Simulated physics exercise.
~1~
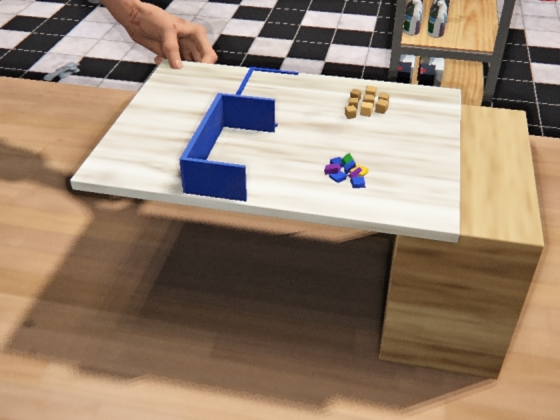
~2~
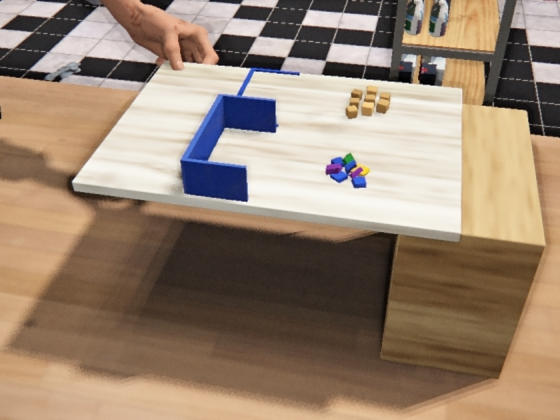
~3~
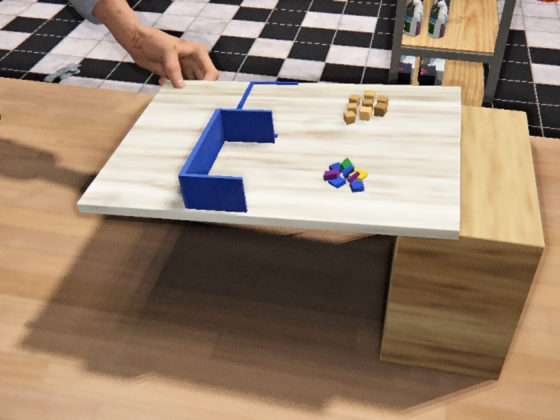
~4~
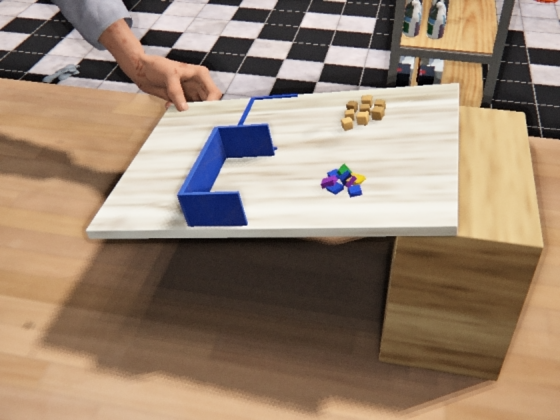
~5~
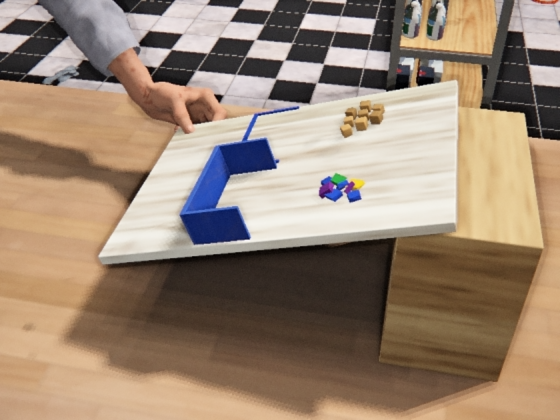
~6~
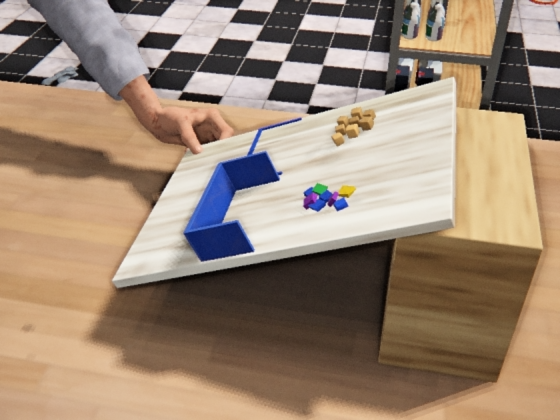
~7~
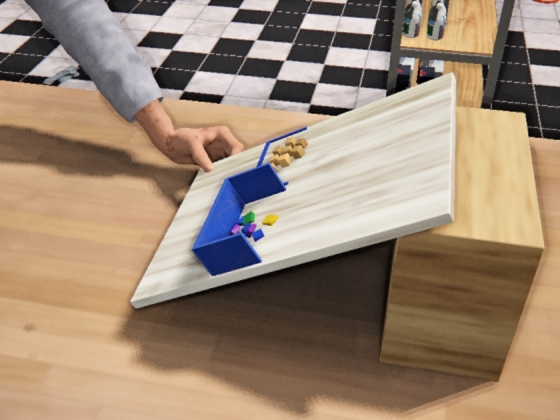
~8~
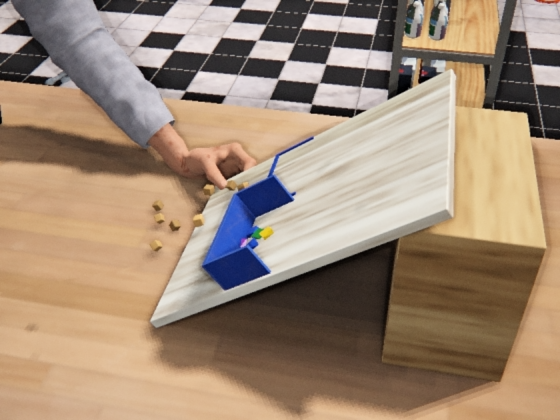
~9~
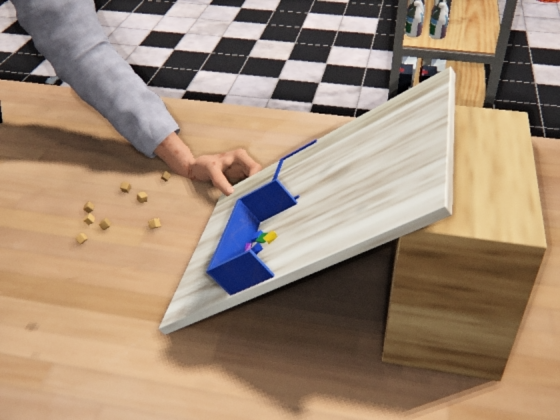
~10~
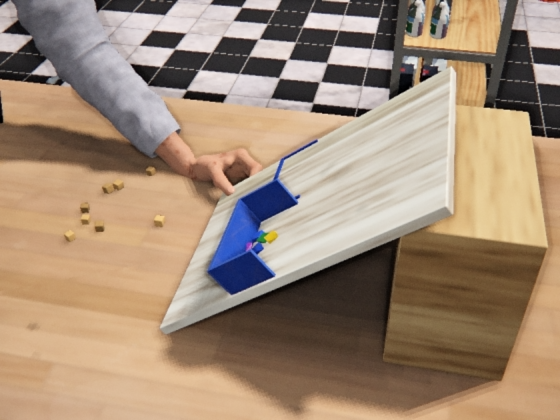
A hand tilts the board until colourful pieces gather behind a blue bar and tan cubes spill off.
